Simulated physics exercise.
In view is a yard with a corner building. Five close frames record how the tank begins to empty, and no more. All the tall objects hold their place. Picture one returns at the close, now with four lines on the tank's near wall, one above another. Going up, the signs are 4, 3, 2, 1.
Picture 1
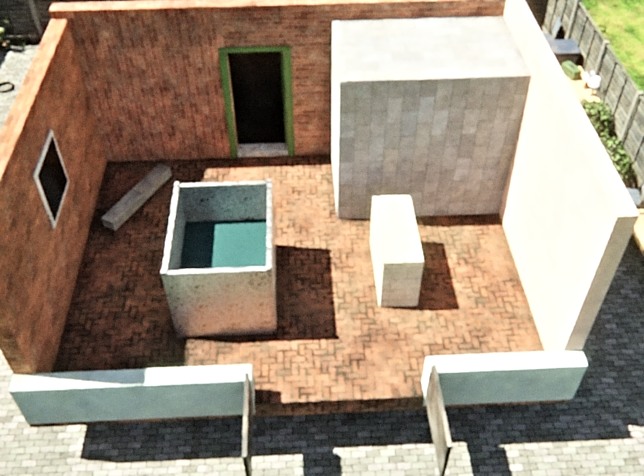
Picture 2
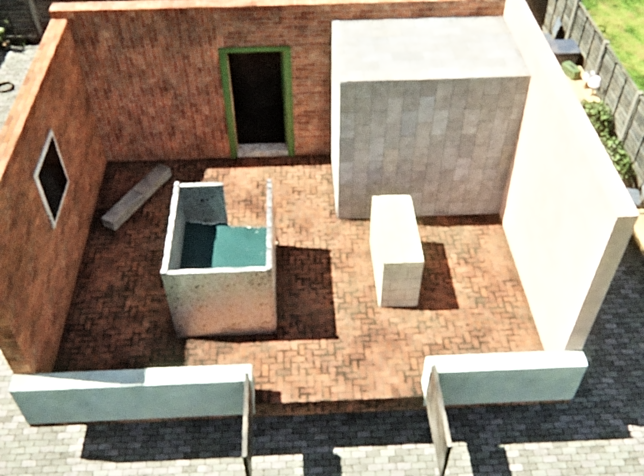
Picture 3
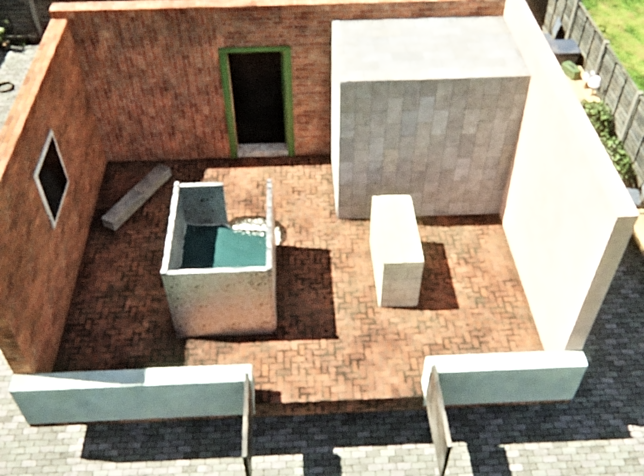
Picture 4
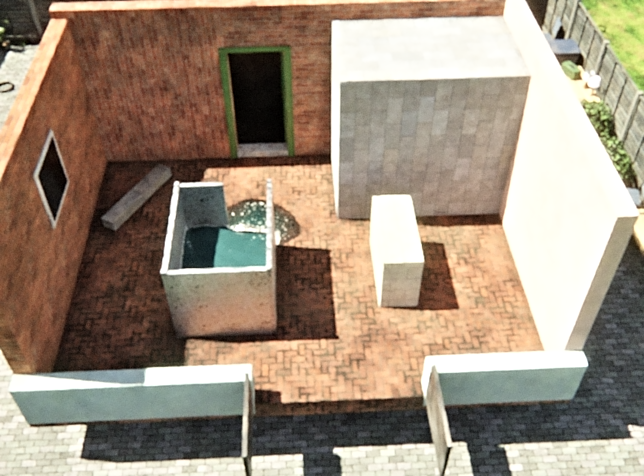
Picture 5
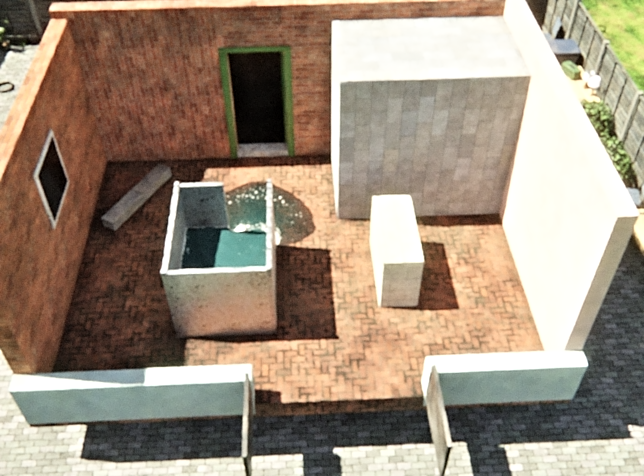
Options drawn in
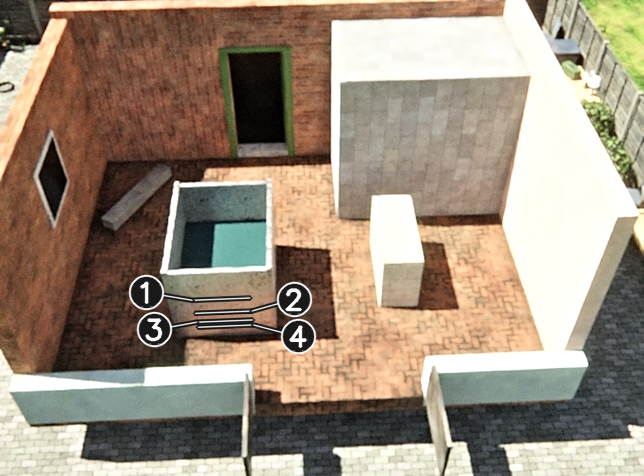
Water in a speckled tank dropped lower as the tank's back side opened up, and a foamy patch spread behind it across the red brick yard, toward the green doorway and to the right.
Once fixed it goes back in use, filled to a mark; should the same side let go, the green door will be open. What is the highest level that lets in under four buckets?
That is mark 3.
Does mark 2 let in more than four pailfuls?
Yes.
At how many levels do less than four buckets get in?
Two.
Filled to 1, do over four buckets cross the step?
Yes, it does.
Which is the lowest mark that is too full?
2 it is.
On the marked copy, 1 at (221, 299); 2 at (223, 312); 3 at (224, 321); 4 at (225, 326); from the bottom up 4, 3, 2, 1.
With 1, dozens of bucketfuls pour in.
With 2, about 7 bucketfuls get in.
With 3, a splash gets over, under a bucket.
With 4, nothing gets over.
